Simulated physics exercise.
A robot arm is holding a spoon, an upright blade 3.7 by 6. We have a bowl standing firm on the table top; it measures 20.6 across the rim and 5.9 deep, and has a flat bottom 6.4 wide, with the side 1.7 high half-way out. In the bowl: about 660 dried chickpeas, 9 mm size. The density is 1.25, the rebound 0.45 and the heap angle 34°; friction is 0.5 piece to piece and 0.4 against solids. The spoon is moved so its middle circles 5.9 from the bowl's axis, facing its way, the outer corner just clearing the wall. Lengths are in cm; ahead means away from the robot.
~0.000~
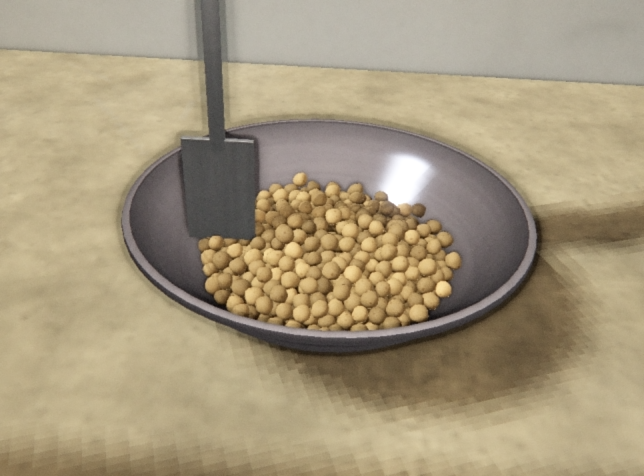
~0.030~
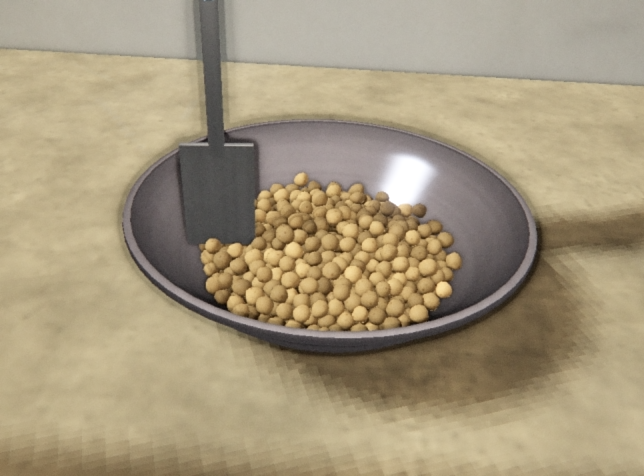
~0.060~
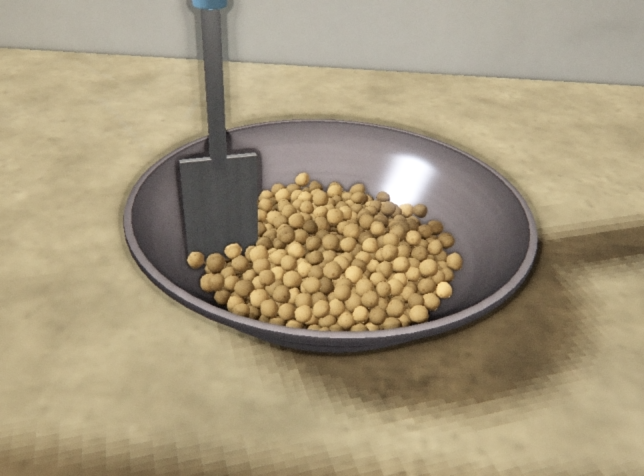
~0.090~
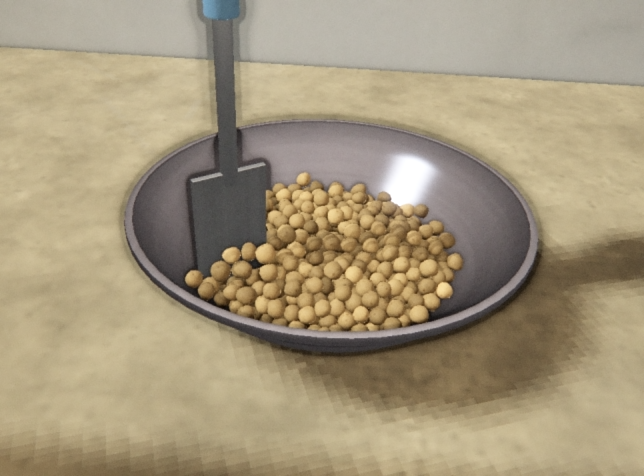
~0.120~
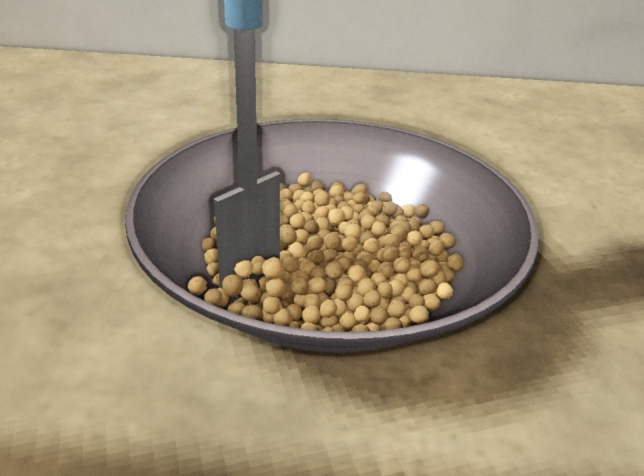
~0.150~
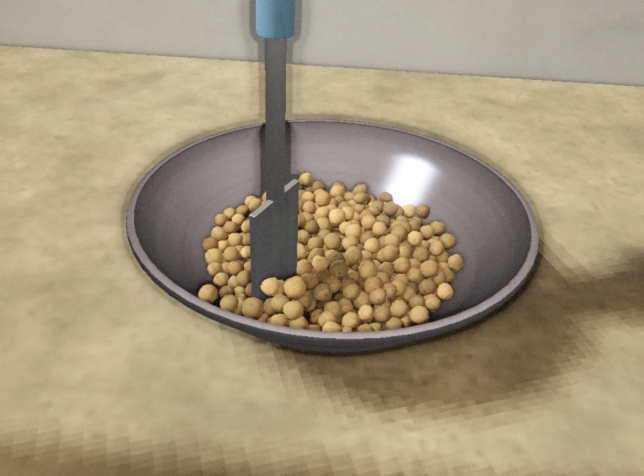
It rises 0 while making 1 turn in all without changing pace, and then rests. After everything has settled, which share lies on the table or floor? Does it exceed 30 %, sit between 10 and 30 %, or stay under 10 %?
It stays under 10 %.
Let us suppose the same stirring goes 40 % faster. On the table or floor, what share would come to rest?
Estimated share: Near 5 %.
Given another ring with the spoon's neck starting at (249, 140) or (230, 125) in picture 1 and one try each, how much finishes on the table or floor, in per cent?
I'd guess some 0 and 5 percent.
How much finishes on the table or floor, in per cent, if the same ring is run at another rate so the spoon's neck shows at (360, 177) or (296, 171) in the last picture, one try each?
It comes to close to 10 per cent and close to 0 per cent.
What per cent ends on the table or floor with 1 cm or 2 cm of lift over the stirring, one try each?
Roughly 0 percent, then roughly 0 percent.
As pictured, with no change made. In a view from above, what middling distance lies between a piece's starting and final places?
Reading: Around 0 cm.
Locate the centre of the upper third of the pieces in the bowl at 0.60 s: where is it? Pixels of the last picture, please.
Centre estimate: (306, 213).
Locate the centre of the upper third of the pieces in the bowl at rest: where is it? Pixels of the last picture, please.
(306, 251).
After 0.38 s, 179° round, highest piece 7 above the table; 661 in the bowl.
After 0.60 s, 293° round, highest piece 7 above the table; 659 in the bowl, 1 on the table or floor, 1 in flight or on the tool.
After 0.91 s, 0° round, highest piece 6 above the table; 653 in the bowl, 8 on the table or floor.
After 1.61 s, 0° round, highest piece 5 above the table; 653 in the bowl, 8 on the table or floor.
At rest, 653 in the bowl, 8 on the table or floor. That is 1 % on the table or floor.
